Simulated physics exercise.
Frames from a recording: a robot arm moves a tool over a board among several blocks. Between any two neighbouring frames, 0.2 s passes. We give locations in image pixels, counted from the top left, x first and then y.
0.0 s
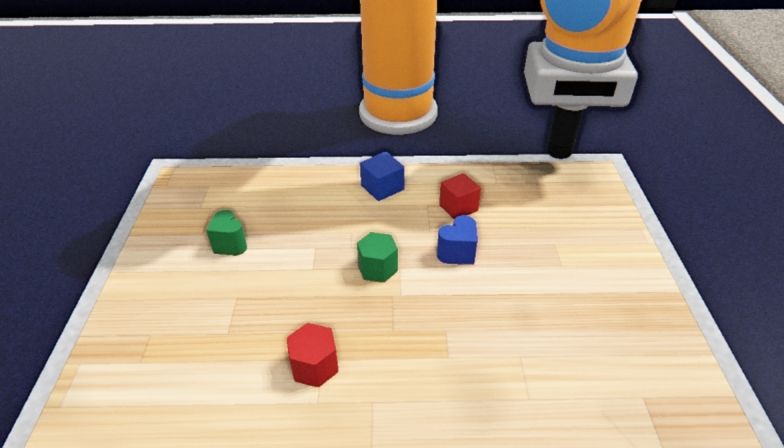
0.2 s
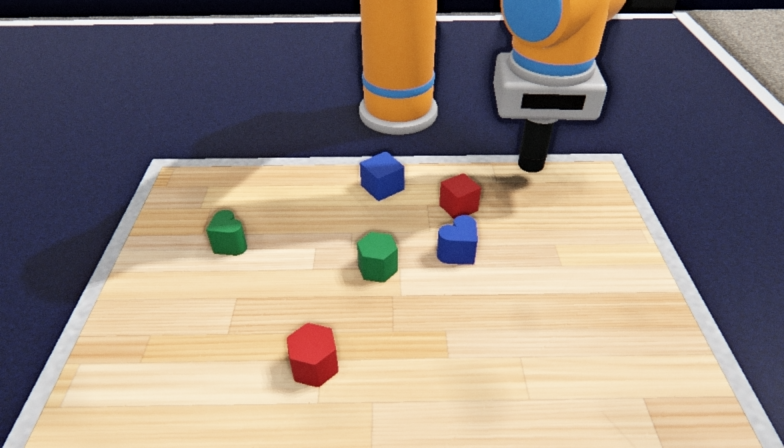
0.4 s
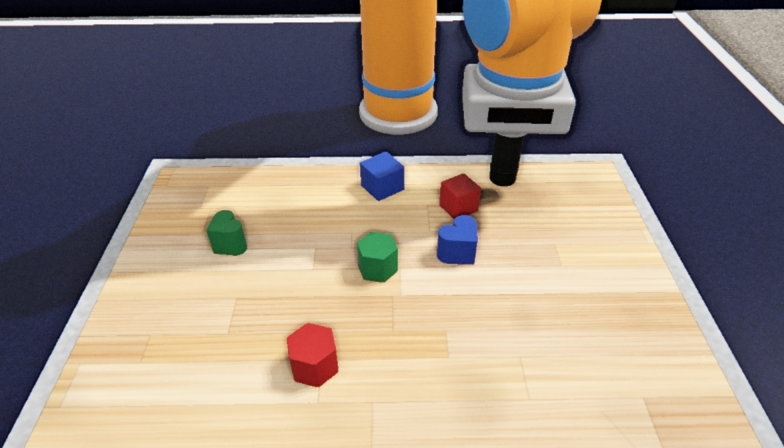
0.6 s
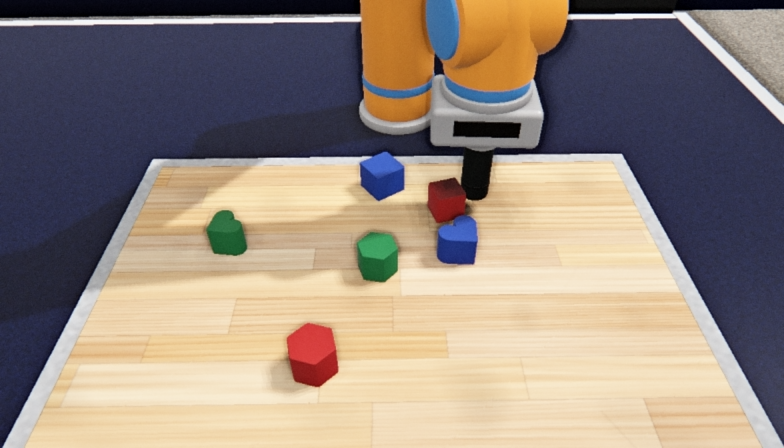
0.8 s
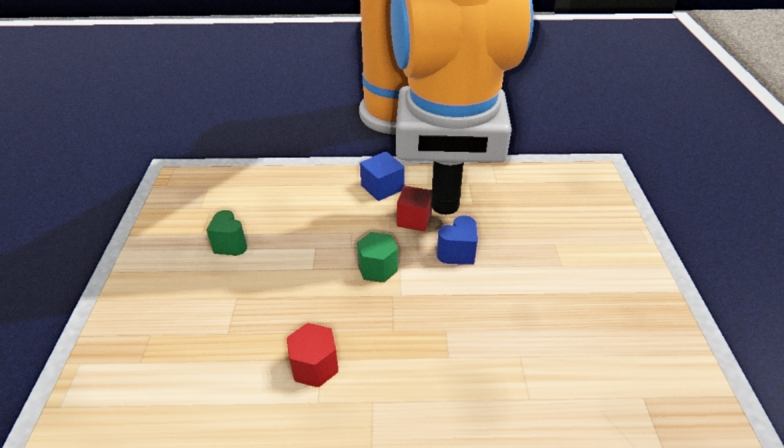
A robot arm moves its black tool left and pushes the red block left.
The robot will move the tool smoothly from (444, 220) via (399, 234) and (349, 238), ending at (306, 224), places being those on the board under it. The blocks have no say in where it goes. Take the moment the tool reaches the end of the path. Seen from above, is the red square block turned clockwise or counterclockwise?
Watching from overhead, you'd notice the red square block rotating clockwise.
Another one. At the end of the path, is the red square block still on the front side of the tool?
Going by the path, no.
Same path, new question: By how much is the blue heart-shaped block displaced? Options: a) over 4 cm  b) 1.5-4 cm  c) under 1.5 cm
c (under 1.5 cm)
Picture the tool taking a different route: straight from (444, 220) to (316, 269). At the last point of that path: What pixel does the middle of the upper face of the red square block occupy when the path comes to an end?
Its top centre lands on (374, 200).
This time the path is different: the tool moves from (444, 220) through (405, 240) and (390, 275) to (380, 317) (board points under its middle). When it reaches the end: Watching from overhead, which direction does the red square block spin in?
It turns round clockwise.
The first path, step by step. One third of the way, tool (398, 221); red square block (371, 201), turned 25° clockwise.
Two thirds of the way, tool (347, 224); red square block (346, 195), turned 80° clockwise.
At the end, tool (304, 210); green hexagonal block not moved; red square block (342, 191), turned 100° clockwise; blue heart-shaped block not moved.
